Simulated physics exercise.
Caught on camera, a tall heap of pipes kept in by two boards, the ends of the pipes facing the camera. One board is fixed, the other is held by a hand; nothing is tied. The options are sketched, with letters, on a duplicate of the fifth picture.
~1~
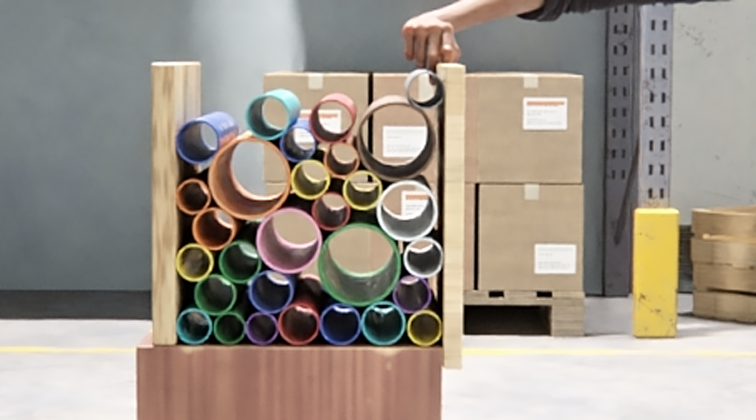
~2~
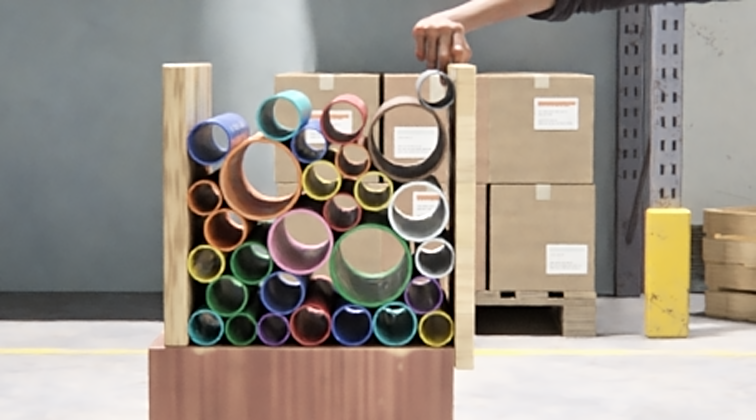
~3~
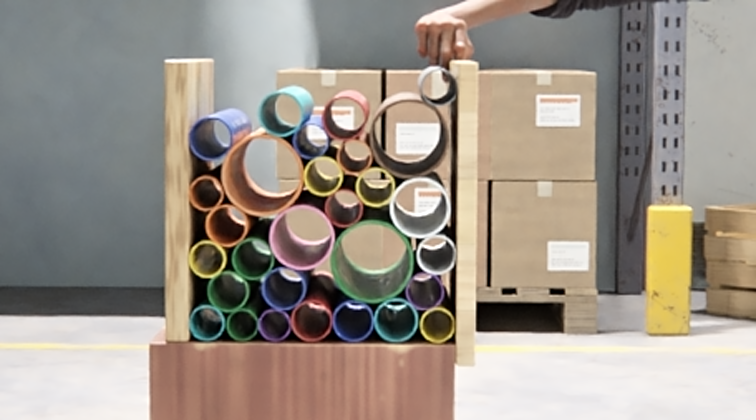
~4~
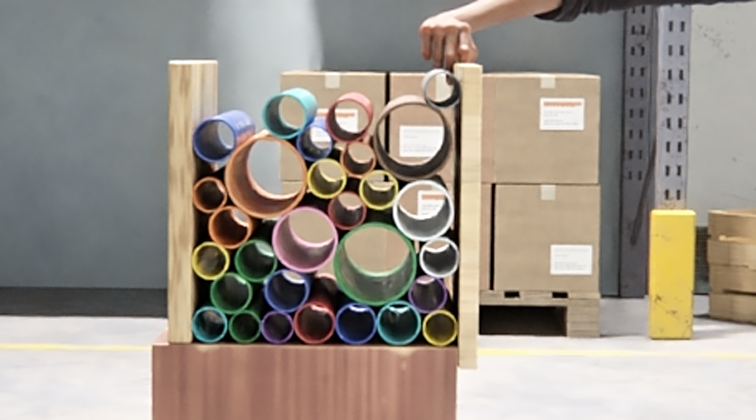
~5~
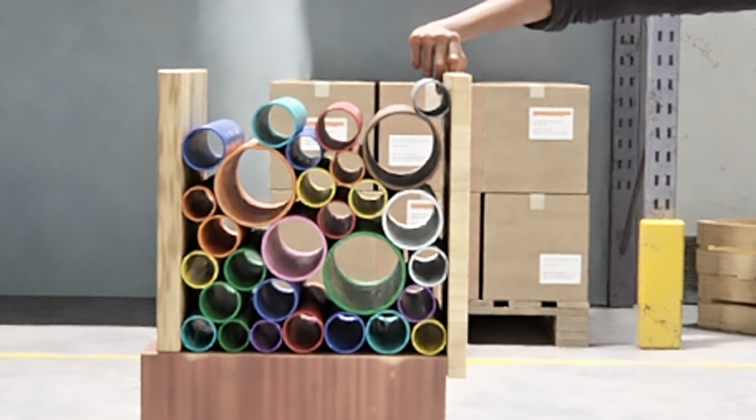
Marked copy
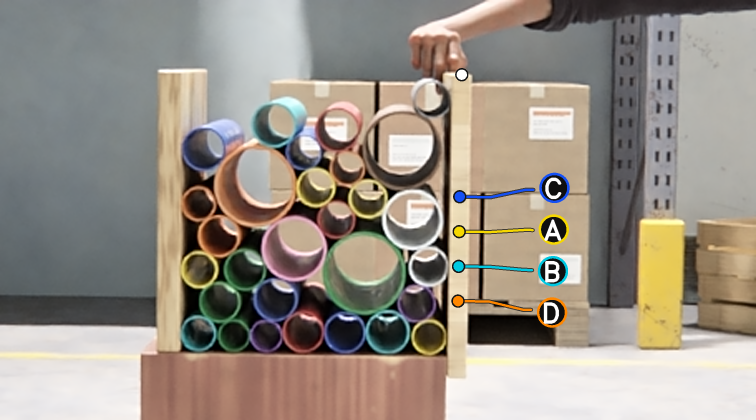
The clip opens on colourful pipes heaped between two upright wooden boards, a hand resting at the top of the right one. The whole view shifts slightly, first one way and later partly back, while the pipes, boards and hand show no clear movement against the stacked boxes behind.
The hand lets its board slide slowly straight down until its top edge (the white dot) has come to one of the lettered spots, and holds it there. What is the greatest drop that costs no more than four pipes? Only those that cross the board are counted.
Lower it to B and no more.
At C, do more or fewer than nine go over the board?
At C, fewer than nine.
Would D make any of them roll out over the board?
Yes, at D.
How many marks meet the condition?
The number is three.
On the marked copy, A at (459, 232); B at (459, 267); C at (460, 196); D at (458, 301); the white dot at (462, 74).
Taking B. A third of the way, top of the board (450, 157).
Two thirds of the way, top of the board (449, 251).
When it is over, top of the board (449, 266), one out over the board.
As for the rest, A one out over the board; C one out over the board; D more than four out over the board.
